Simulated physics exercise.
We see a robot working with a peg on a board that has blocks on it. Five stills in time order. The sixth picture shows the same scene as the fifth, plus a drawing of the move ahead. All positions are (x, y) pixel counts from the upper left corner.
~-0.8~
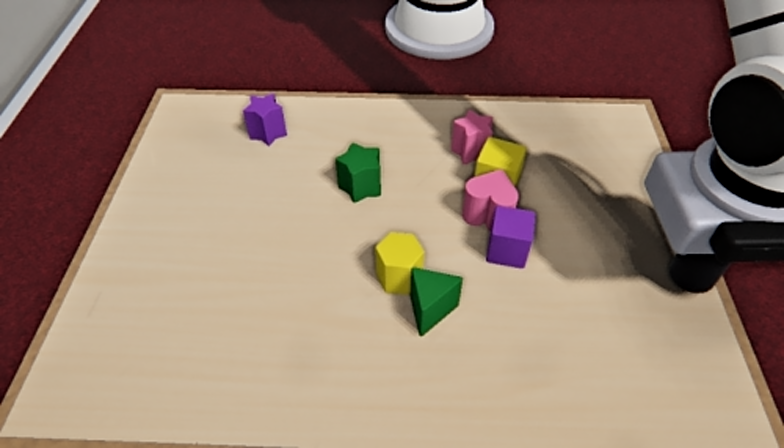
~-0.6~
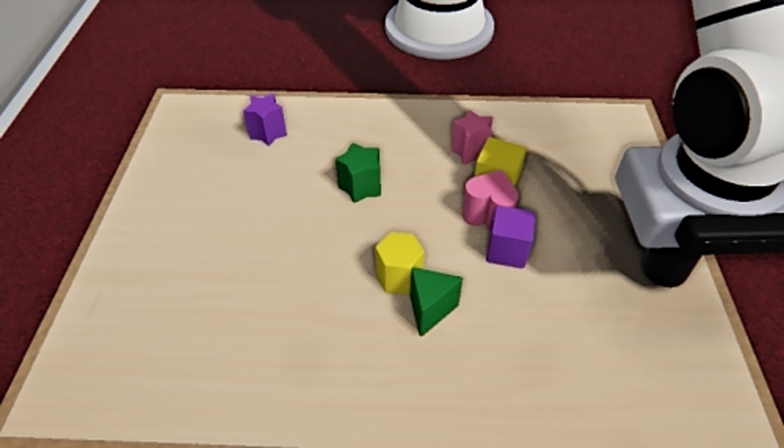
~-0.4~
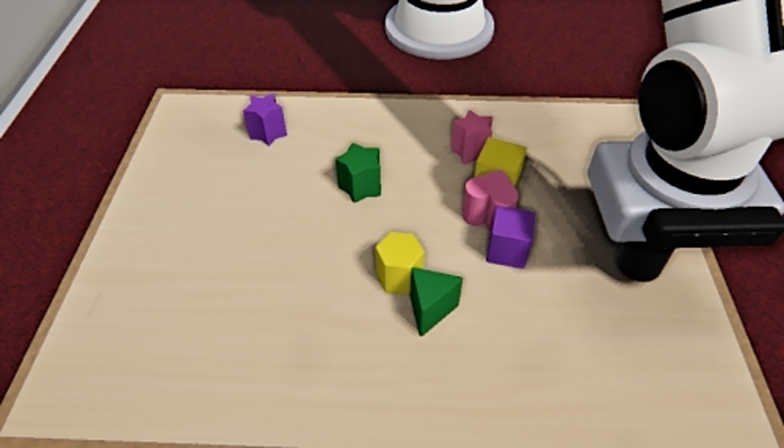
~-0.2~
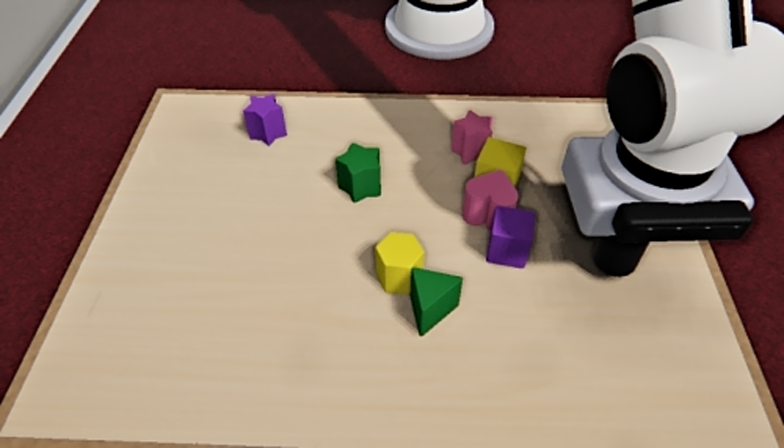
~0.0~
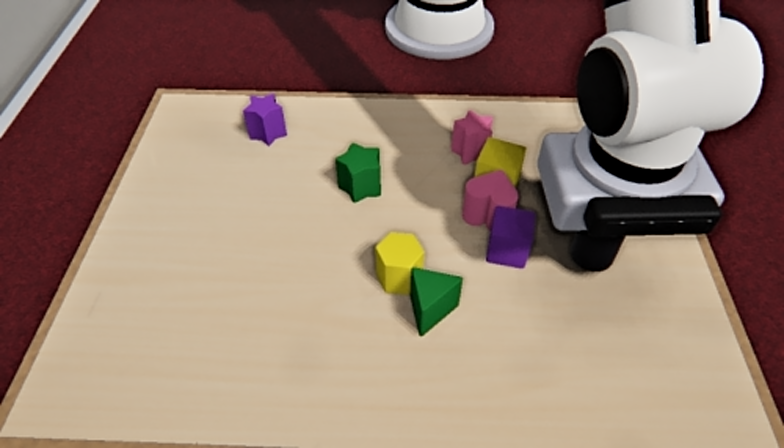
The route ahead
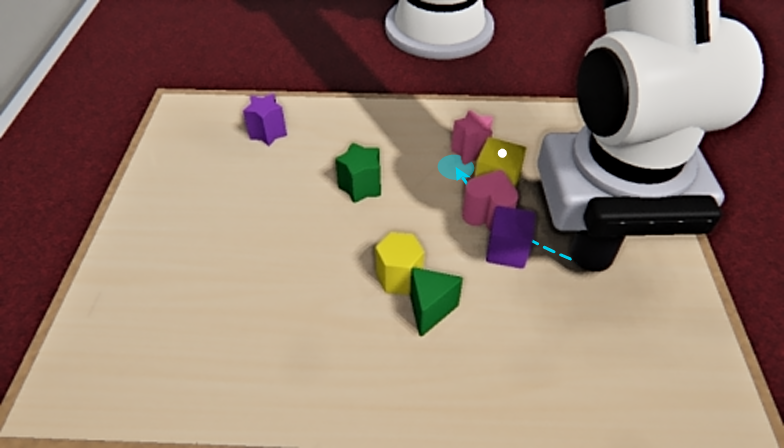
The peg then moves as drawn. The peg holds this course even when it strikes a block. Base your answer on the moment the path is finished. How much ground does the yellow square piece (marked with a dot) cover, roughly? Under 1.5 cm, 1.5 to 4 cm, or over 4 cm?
It falls in the 1.5 to 4 cm band.
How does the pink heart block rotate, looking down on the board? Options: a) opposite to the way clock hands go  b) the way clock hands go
Option a.
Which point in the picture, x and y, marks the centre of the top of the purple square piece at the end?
In the picture, that point is around (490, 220).
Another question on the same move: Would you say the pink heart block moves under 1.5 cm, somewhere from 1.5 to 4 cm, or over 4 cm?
Net shift: Above 4 cm.
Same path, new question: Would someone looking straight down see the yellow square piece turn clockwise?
I expect so.
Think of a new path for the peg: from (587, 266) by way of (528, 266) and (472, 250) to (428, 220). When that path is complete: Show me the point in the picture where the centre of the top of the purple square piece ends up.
Roughly at (402, 170).
The drawn path runs from (587, 266) via (528, 239) and (484, 204), ending at (456, 167); the dot is on the yellow square piece.
What follows on the original path. One third of the way, peg (530, 229); purple square piece (499, 221), turned 25° anticlockwise.
Two thirds of the way, peg (485, 194); pink heart block (444, 163), turned 30° anticlockwise; yellow square piece (501, 149); purple square piece (490, 220), turned 50° anticlockwise.
At the end, peg (457, 157); pink star-shaped block (474, 115), turned 15° anticlockwise; pink heart block (422, 152), turned 90° anticlockwise; yellow square piece (502, 138), turned 45° clockwise; purple square piece (490, 220), turned 50° anticlockwise.
